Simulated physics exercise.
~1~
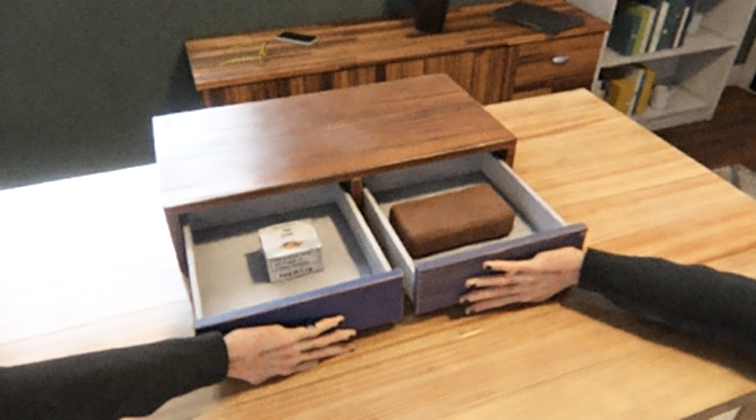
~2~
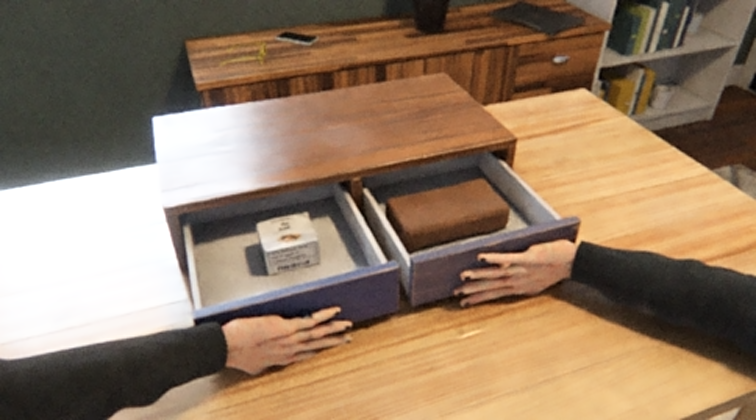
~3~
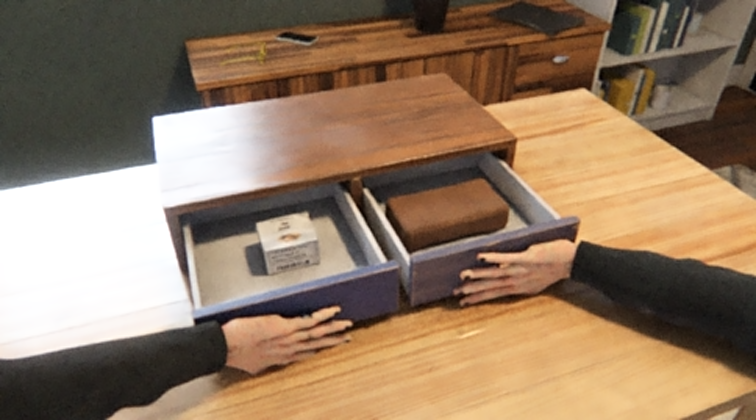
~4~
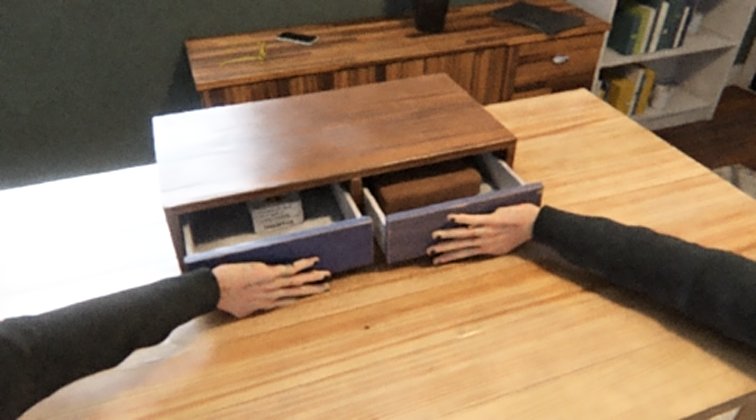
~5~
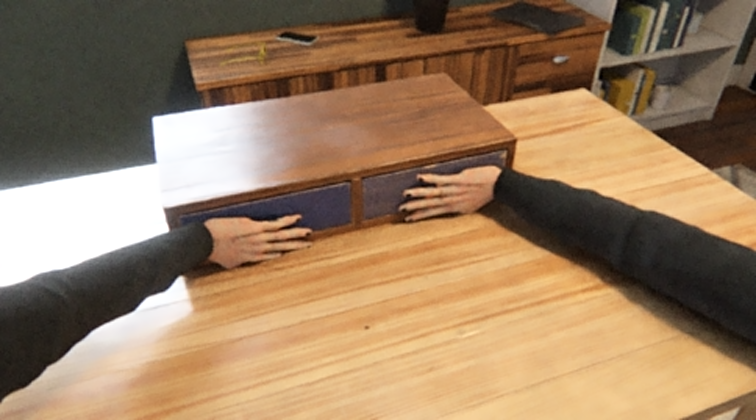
In this clip, two hands push the open left and right drawers of a wooden chest on a table, one holding a small white carton and the other a brown loaf, and both drawers slide in together until they shut flush, hiding the items.
